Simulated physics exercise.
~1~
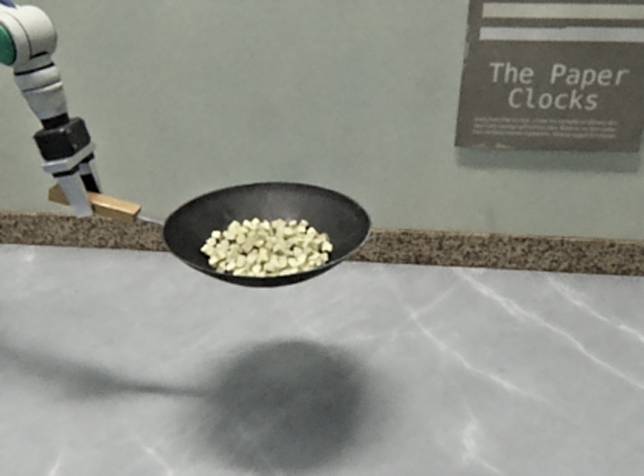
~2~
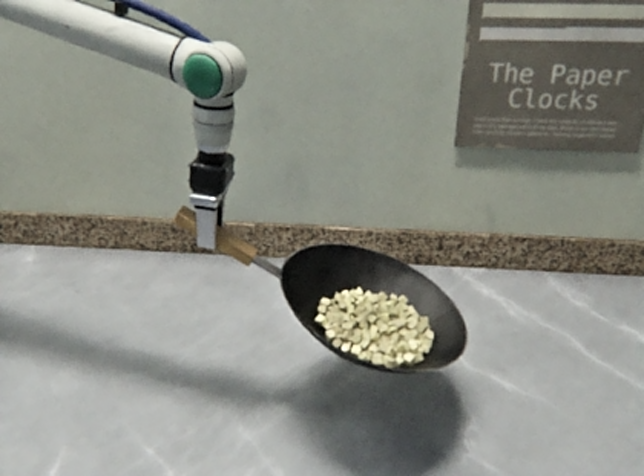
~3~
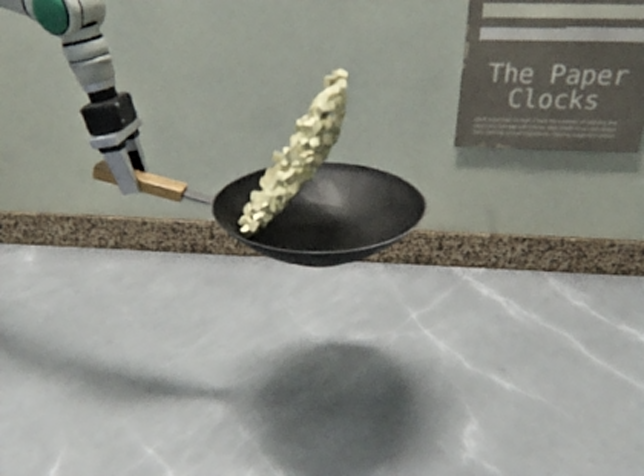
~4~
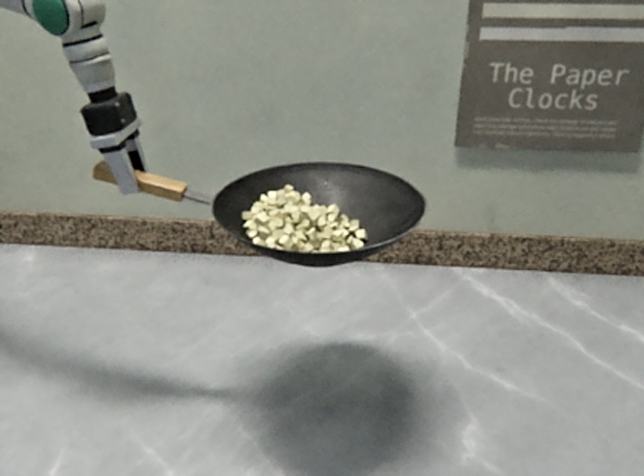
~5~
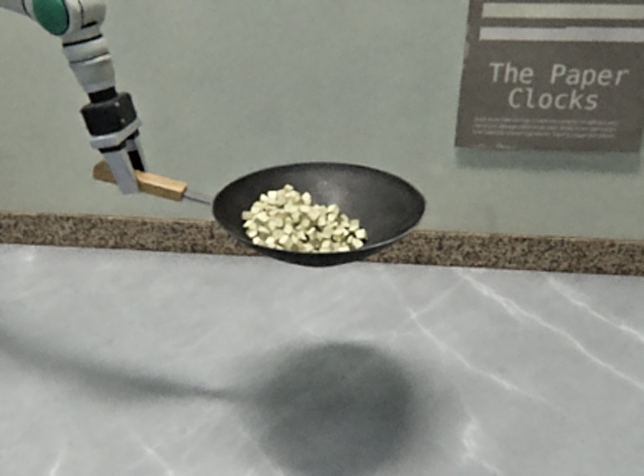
Robot arm tossing pale vegetable dice in a dark wok, dipping right, flipping them up, then catching them and holding still.
